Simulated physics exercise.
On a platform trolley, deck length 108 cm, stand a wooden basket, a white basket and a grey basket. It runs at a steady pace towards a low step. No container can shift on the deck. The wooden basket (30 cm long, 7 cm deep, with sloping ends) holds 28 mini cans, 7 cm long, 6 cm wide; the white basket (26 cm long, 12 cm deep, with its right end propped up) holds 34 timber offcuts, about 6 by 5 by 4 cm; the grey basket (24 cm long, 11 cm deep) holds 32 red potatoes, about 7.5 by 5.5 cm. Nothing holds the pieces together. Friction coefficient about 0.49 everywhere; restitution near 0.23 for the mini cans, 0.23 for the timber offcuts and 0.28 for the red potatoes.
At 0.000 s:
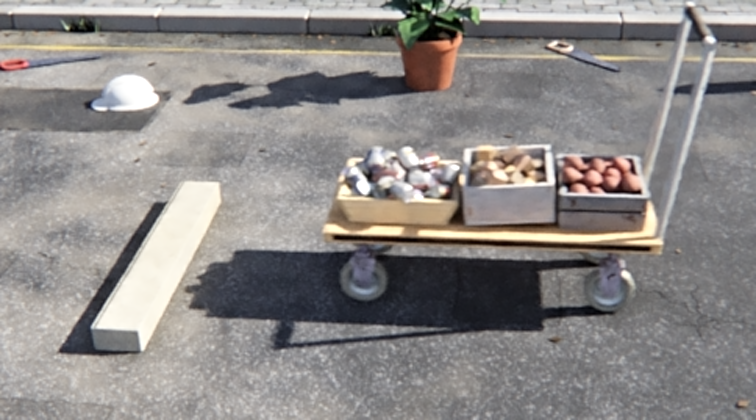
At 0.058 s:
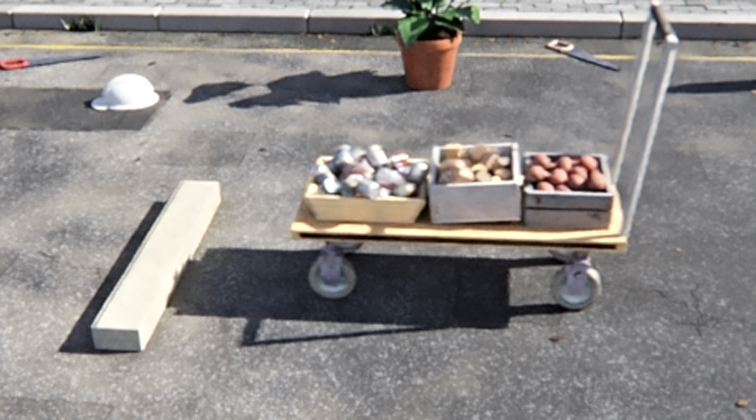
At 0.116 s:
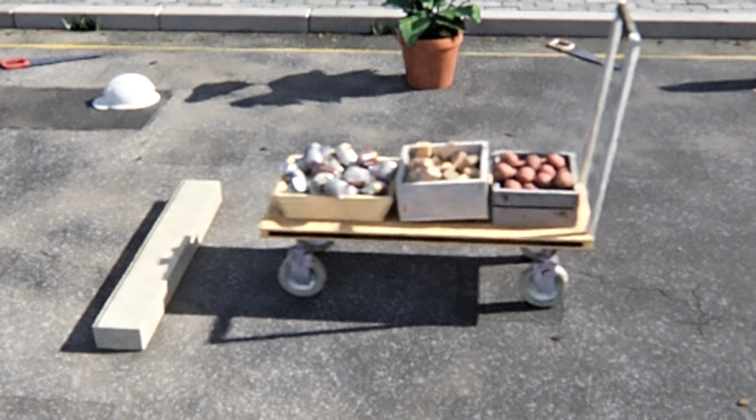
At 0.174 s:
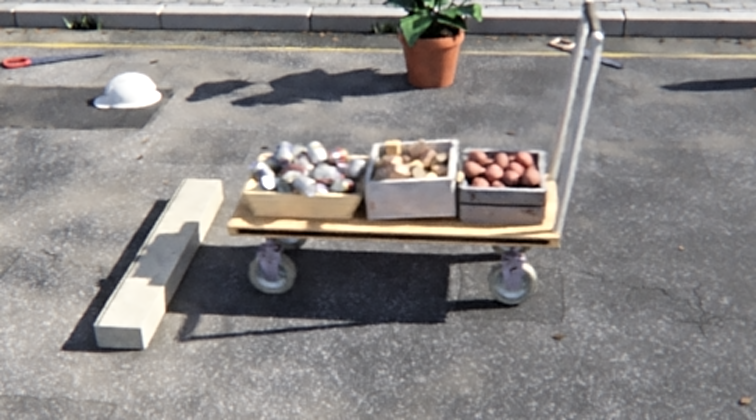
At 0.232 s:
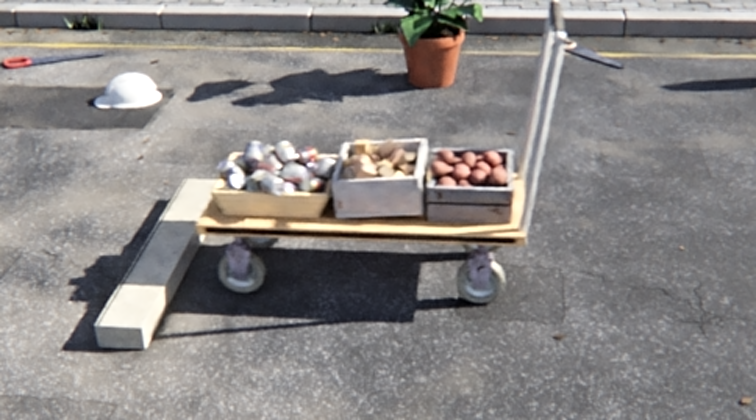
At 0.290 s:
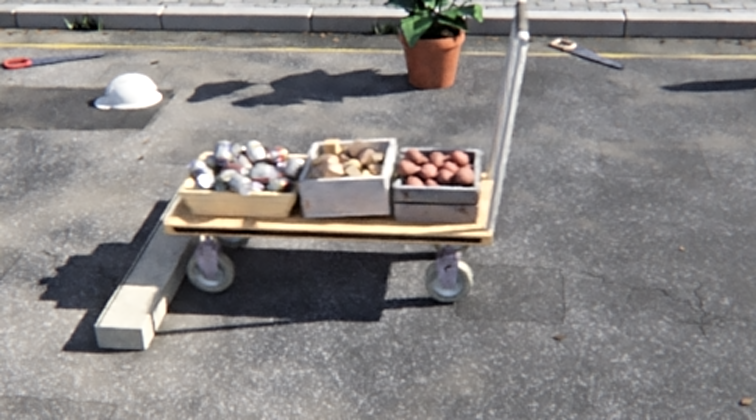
A platform trolley carrying three filled containers rolls steadily left across asphalt, drawing up close to a long pale block.
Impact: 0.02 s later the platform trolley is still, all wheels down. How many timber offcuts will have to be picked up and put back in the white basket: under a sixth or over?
Out of the white basket go fewer than one in six of the timber offcuts.
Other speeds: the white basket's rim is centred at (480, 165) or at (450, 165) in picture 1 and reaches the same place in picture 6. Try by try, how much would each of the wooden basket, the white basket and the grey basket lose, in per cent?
Wooden basket 20 then 10, white basket 0 then 0, grey basket 0 then 0 per cent.
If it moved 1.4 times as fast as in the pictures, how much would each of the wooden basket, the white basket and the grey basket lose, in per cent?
Then wooden basket 40, white basket 10, grey basket 20 per cent.
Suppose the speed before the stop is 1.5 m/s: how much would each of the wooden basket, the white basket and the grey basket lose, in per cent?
Then wooden basket 0, white basket 0, grey basket 0 per cent.
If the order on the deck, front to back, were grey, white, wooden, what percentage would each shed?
Then wooden basket 10, white basket 0, grey basket 20 per cent.
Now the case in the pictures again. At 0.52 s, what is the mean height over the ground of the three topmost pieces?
About 50 cm.
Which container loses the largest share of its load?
The wooden basket.
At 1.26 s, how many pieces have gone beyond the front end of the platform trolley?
Some 5 pieces.
After 0.30 s, the wheels strike.
After 0.40 s, wooden basket 27 in, 1 out, white basket 34 in, 0 out and grey basket 31 in, 1 out.
After 0.52 s, wooden basket 22 in, 6 out, white basket 33 in, 1 out and grey basket 32 in, 0 out.
After 0.75 s, wooden basket 19 in, 9 out, white basket 33 in, 1 out and grey basket 30 in, 2 out.
Outcome (at 1.26 s), wooden basket 19 in, 9 out, white basket 33 in, 1 out and grey basket 30 in, 2 out. Asked share, 1 of 34, 3 per cent.
